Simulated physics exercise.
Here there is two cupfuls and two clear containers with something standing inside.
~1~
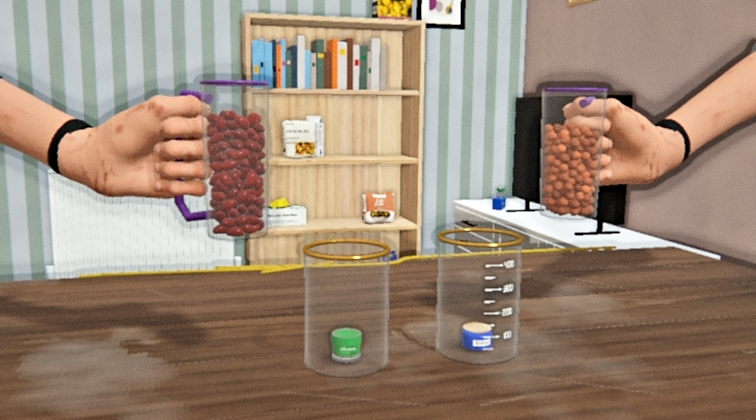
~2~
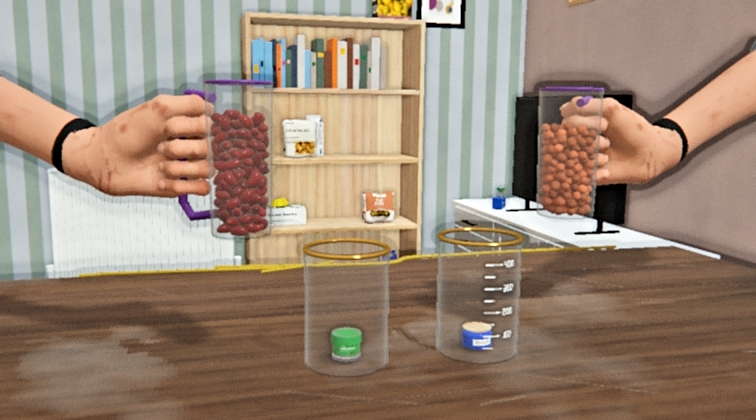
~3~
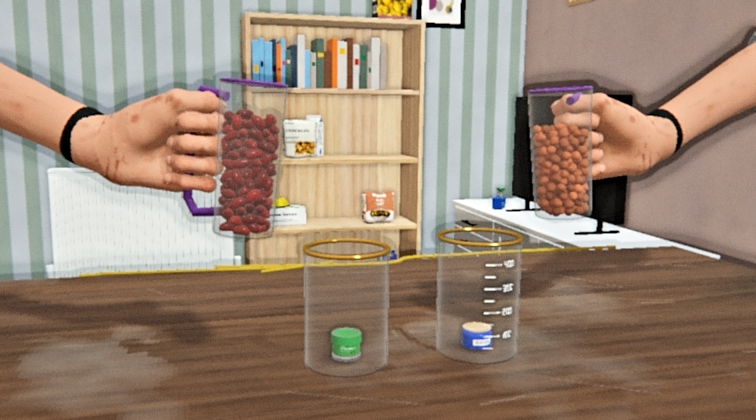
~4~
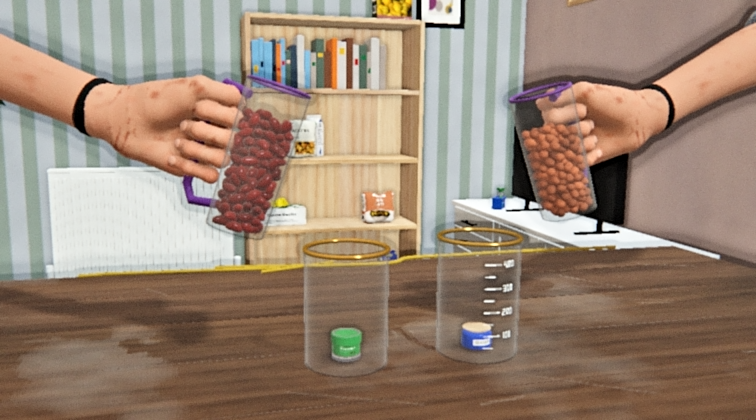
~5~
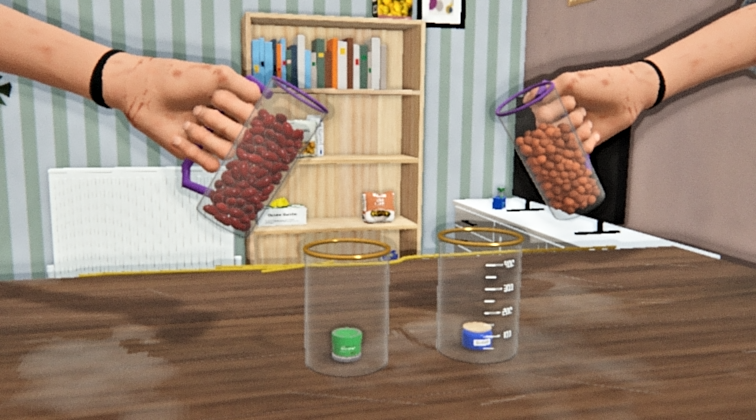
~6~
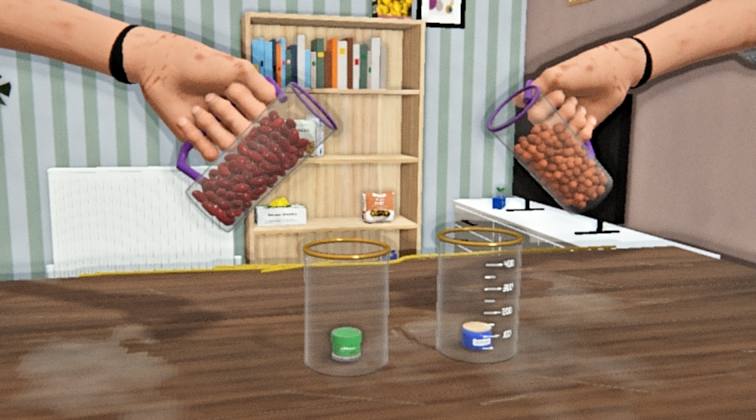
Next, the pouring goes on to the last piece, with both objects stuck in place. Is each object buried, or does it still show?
As I see it, left object: Out of sight; right object: Out of sight.
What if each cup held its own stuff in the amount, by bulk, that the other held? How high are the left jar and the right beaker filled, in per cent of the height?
The left one reaches 50 % of its height, the right one 50 %.
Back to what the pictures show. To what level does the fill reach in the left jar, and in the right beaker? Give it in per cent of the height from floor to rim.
Left 55 %, right 45 %.
Then, 0.31 s on from there, left jar empty, all of its cupful still in the cup; right beaker empty, all of its cupful still in the cup.
Then, 0.65 s on from there, left jar nearly empty, nearly all of its cupful still in the cup; right beaker nearly empty, nearly all of its cupful still in the cup.
Then, 1.05 s on from there, left jar half full, none of its cupful still in the cup; right beaker a third full, a small part of its cupful still in the cup.
In the end, left jar half full (surface near (347, 298)), nothing beside it; right beaker half full (surface near (478, 296)), a scatter of pieces on the table; the left thing is covered; the right thing is covered.
